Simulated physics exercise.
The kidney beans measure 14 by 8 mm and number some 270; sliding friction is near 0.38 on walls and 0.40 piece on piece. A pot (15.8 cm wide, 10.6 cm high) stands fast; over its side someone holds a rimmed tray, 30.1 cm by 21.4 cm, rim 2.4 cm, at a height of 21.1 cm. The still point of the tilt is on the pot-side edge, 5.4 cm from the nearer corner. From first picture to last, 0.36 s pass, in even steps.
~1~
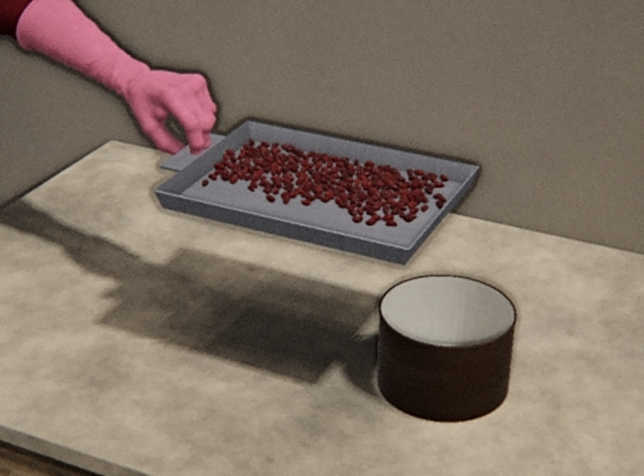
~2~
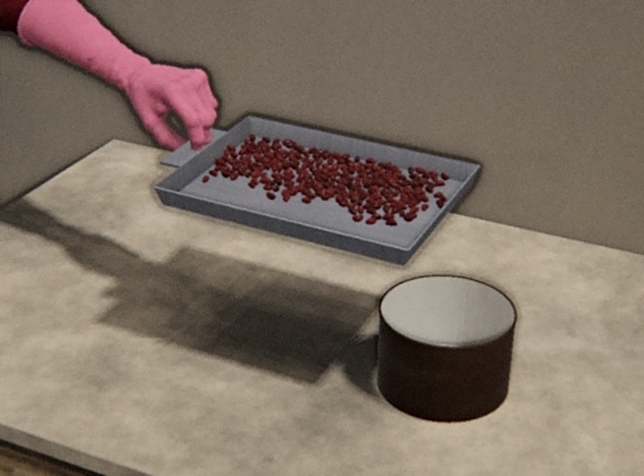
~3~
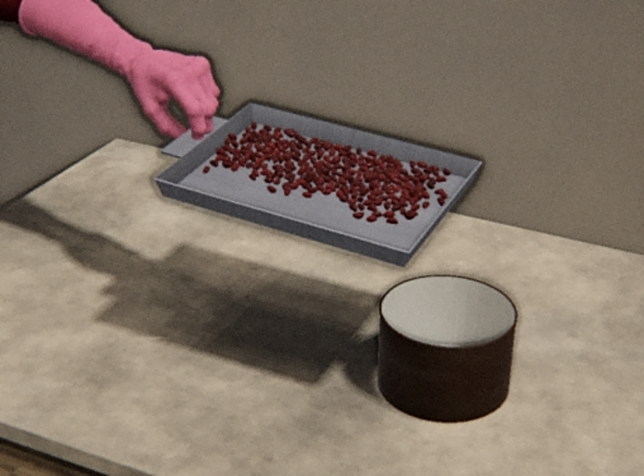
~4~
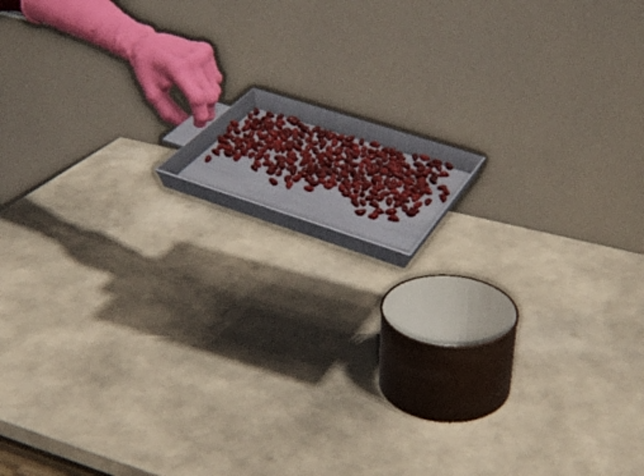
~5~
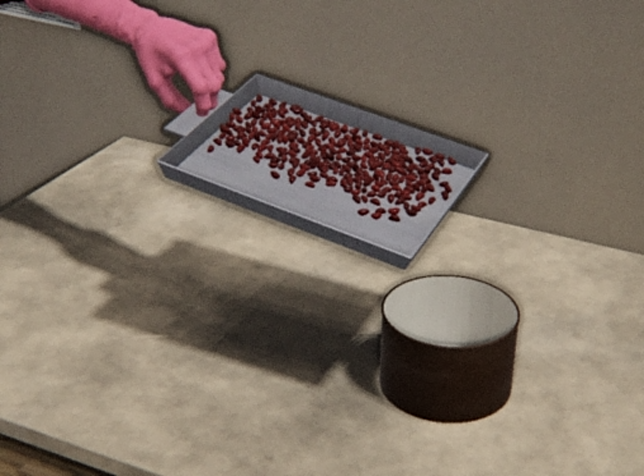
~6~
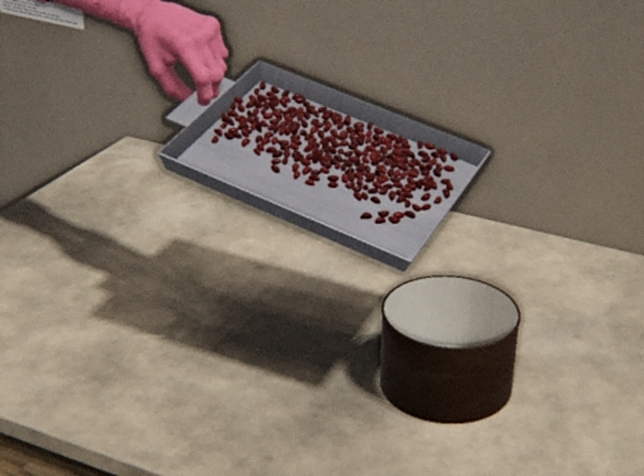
Pink-gloved hand slowly raising the left end of a grey tray of red beans beside a dark round pot.
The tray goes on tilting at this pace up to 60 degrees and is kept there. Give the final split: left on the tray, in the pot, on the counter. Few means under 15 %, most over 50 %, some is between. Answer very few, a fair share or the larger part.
Tray the larger part, pot very few, counter a fair share.
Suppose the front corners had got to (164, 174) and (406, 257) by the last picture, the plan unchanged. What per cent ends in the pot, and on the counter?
Pot 0, counter 10.
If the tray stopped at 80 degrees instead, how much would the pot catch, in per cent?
In that case some 5 per cent.
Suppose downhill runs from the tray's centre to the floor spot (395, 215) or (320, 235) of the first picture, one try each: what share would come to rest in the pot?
About 0 and 0 per cent.
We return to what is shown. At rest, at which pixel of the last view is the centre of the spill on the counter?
Near (402, 465).
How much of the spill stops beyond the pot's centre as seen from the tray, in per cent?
Some 60 per cent.
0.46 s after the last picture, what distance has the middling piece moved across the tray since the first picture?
About 9 cm.
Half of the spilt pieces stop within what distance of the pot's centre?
About 20 cm.
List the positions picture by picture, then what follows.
Tray tilt 0 degrees, front corners at (162, 189) and (405, 245); middle of the pieces at (327, 178); pot at (448, 309), in the first picture.
Tray tilt 1 degrees, front corners at (162, 186) and (405, 246); middle of the pieces at (327, 175), in the second picture.
Tray tilt 4 degrees, front corners at (163, 178) and (405, 248), lowest corner right front; middle of the pieces at (329, 168), in the third picture.
Tray tilt 8 degrees, front corners at (164, 168) and (406, 249), lowest corner right front; middle of the pieces at (331, 159), in the fourth picture.
Tray tilt 11 degrees, front corners at (166, 160) and (407, 252), lowest corner right front; middle of the pieces at (333, 151), in the fifth picture.
Tray tilt 14 degrees, front corners at (167, 152) and (408, 255), lowest corner right front; middle of the pieces at (341, 152); pot at (451, 310), in the sixth picture.
Then, 0.46 s after the last picture, tilt 36 degrees; the tray holds 100 %, the pot 0 %.
Then, 0.77 s after the last picture, tilt 51 degrees; the tray holds 100 %, the pot 0 %.
Then, 1.17 s after the last picture, tilt 60 degrees; the tray holds 85 %, the pot 0 %.
In the end, tray 60 %, pot 0 %, counter 40 %.
